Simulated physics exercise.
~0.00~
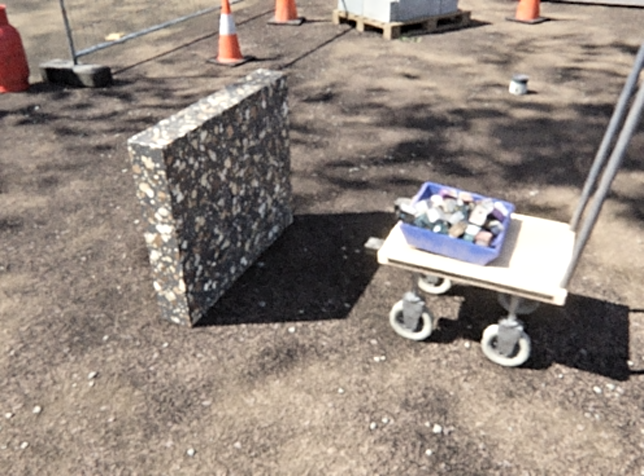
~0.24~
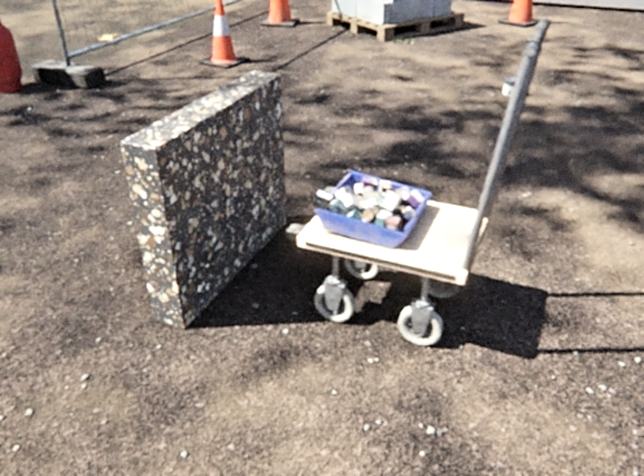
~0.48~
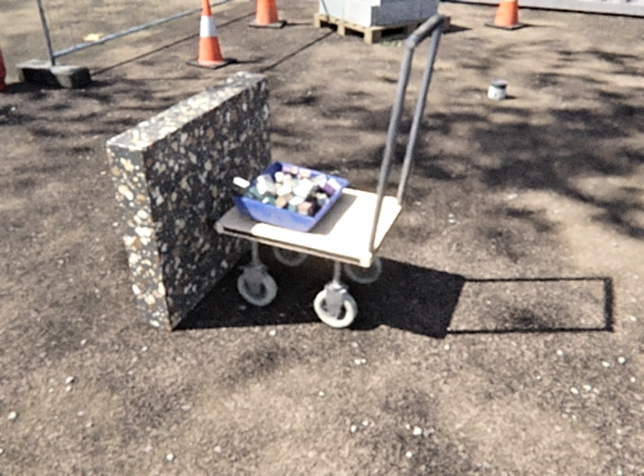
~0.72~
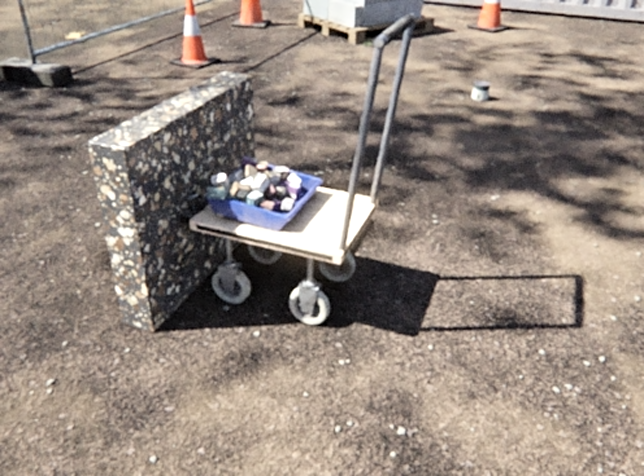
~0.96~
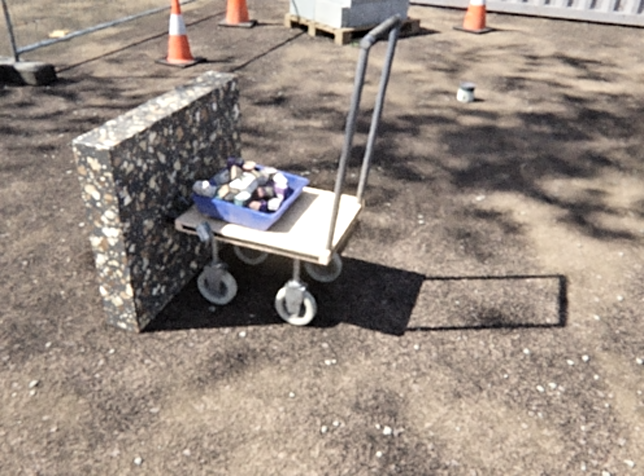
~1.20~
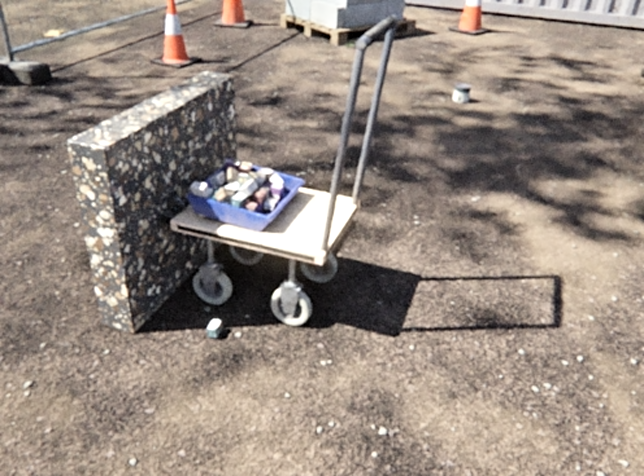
On a sunlit stretch of rough dark ground, a flatbed trolley carrying a blue basket of small cartons rolled left into a speckled wall and stopped, and one carton tumbled out to the ground while most stayed in the basket.
